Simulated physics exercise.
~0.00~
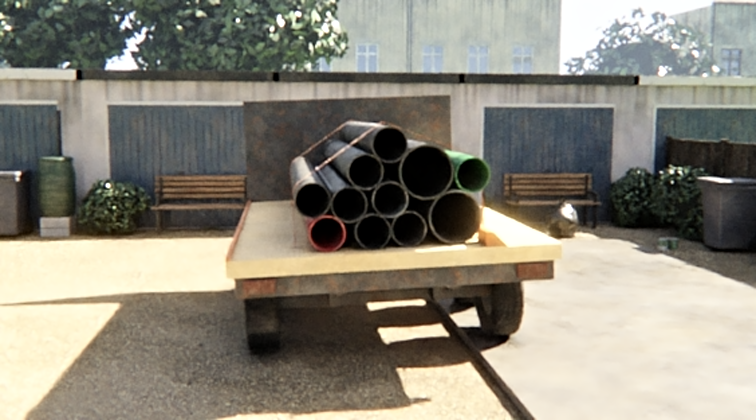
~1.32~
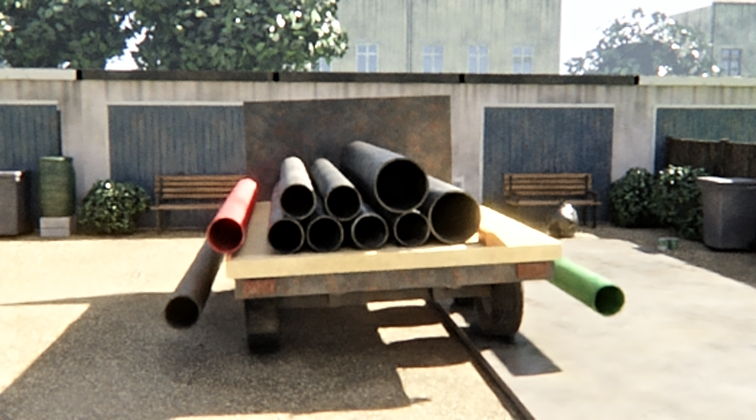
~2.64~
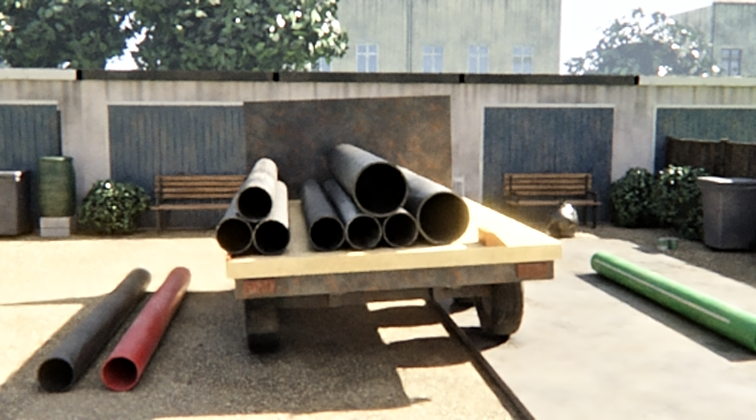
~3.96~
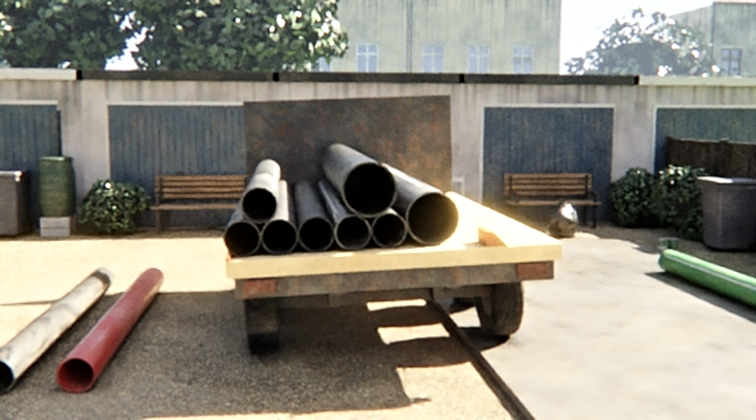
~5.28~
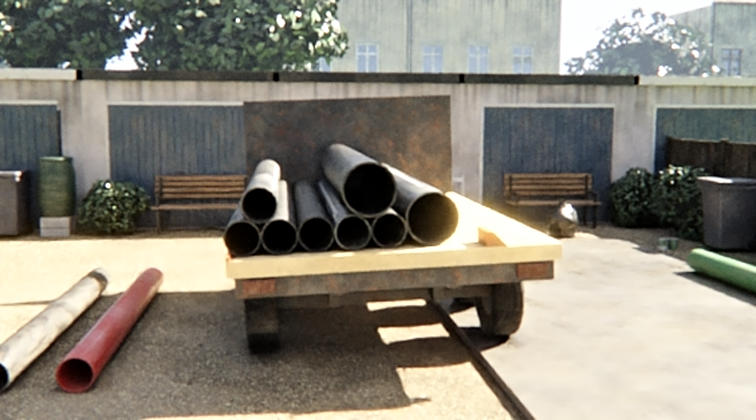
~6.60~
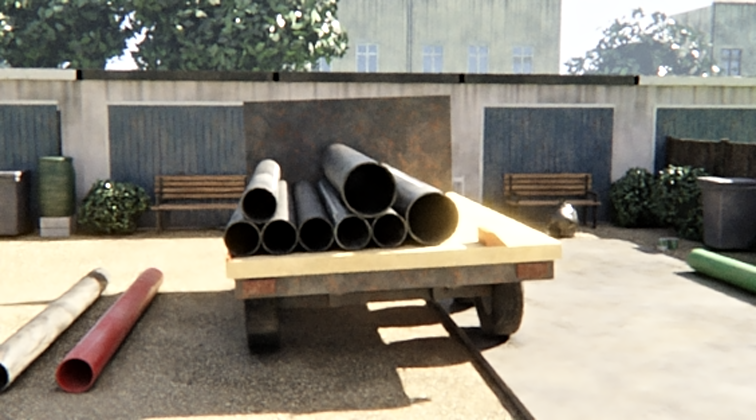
In a sunlit yard backed by a wall with blue doors, a stack of pipes on a parked flatbed trailer collapses, a black and a red pipe dropping off the left and a green one off the right, and the rest settle on the deck.
